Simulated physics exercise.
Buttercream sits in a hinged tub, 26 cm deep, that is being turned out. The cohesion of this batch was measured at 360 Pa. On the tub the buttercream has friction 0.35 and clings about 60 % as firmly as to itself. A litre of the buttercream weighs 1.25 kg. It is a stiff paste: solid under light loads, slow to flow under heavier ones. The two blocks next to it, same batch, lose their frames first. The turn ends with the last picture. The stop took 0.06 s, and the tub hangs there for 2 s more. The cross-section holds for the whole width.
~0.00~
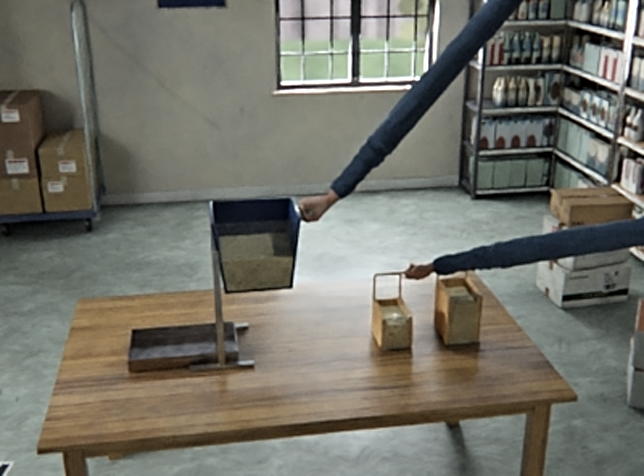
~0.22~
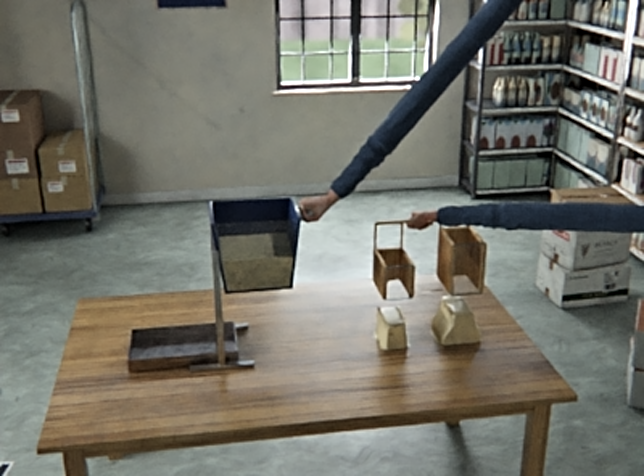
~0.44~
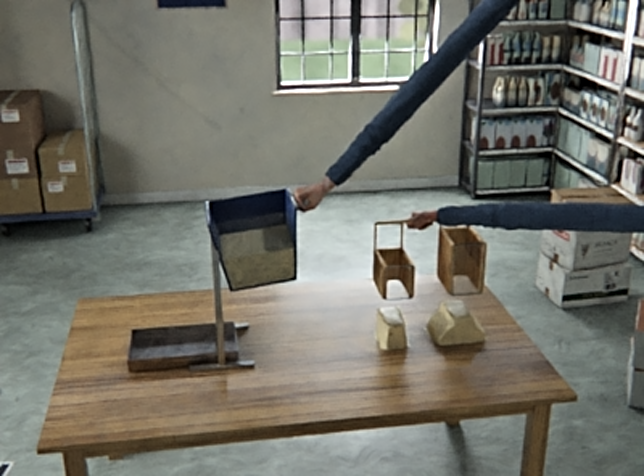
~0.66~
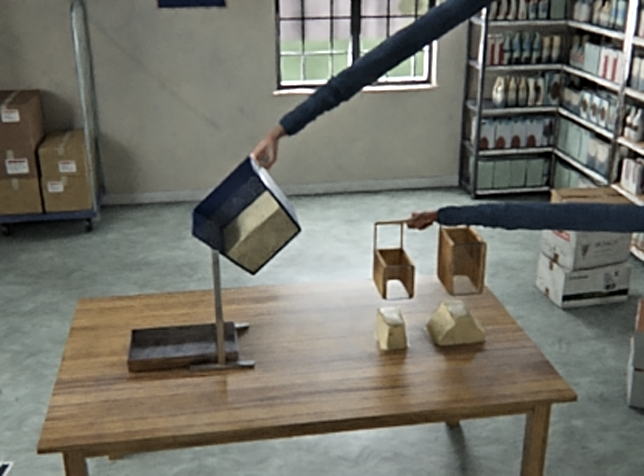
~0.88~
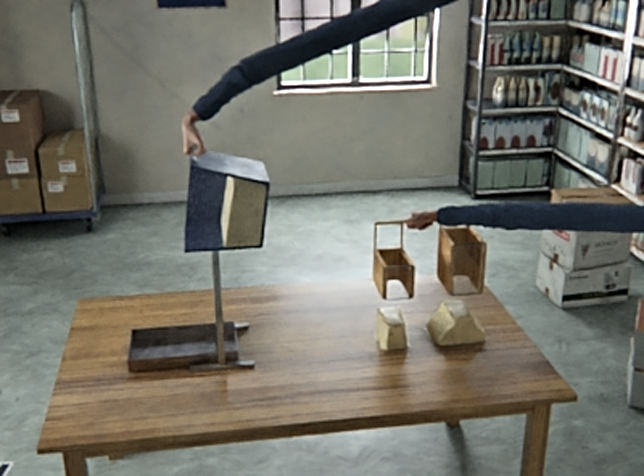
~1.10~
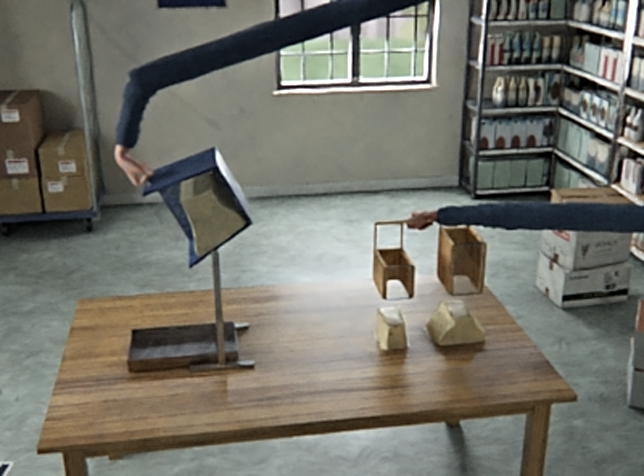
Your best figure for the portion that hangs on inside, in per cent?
It comes to some 0 %.
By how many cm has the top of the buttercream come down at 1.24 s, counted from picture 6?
Roughly 13 cm.
After 1.24 s, the tub is at 117 degrees and holds 53 %.
After 1.41 s, the tub is at 117 degrees and holds 0 %.
After 1.58 s, the tub is at 117 degrees and holds 0 %.
After 1.75 s, the tub is at 117 degrees and holds 0 %.
After 3.10 s, the tub is at 117 degrees and holds 0 %.
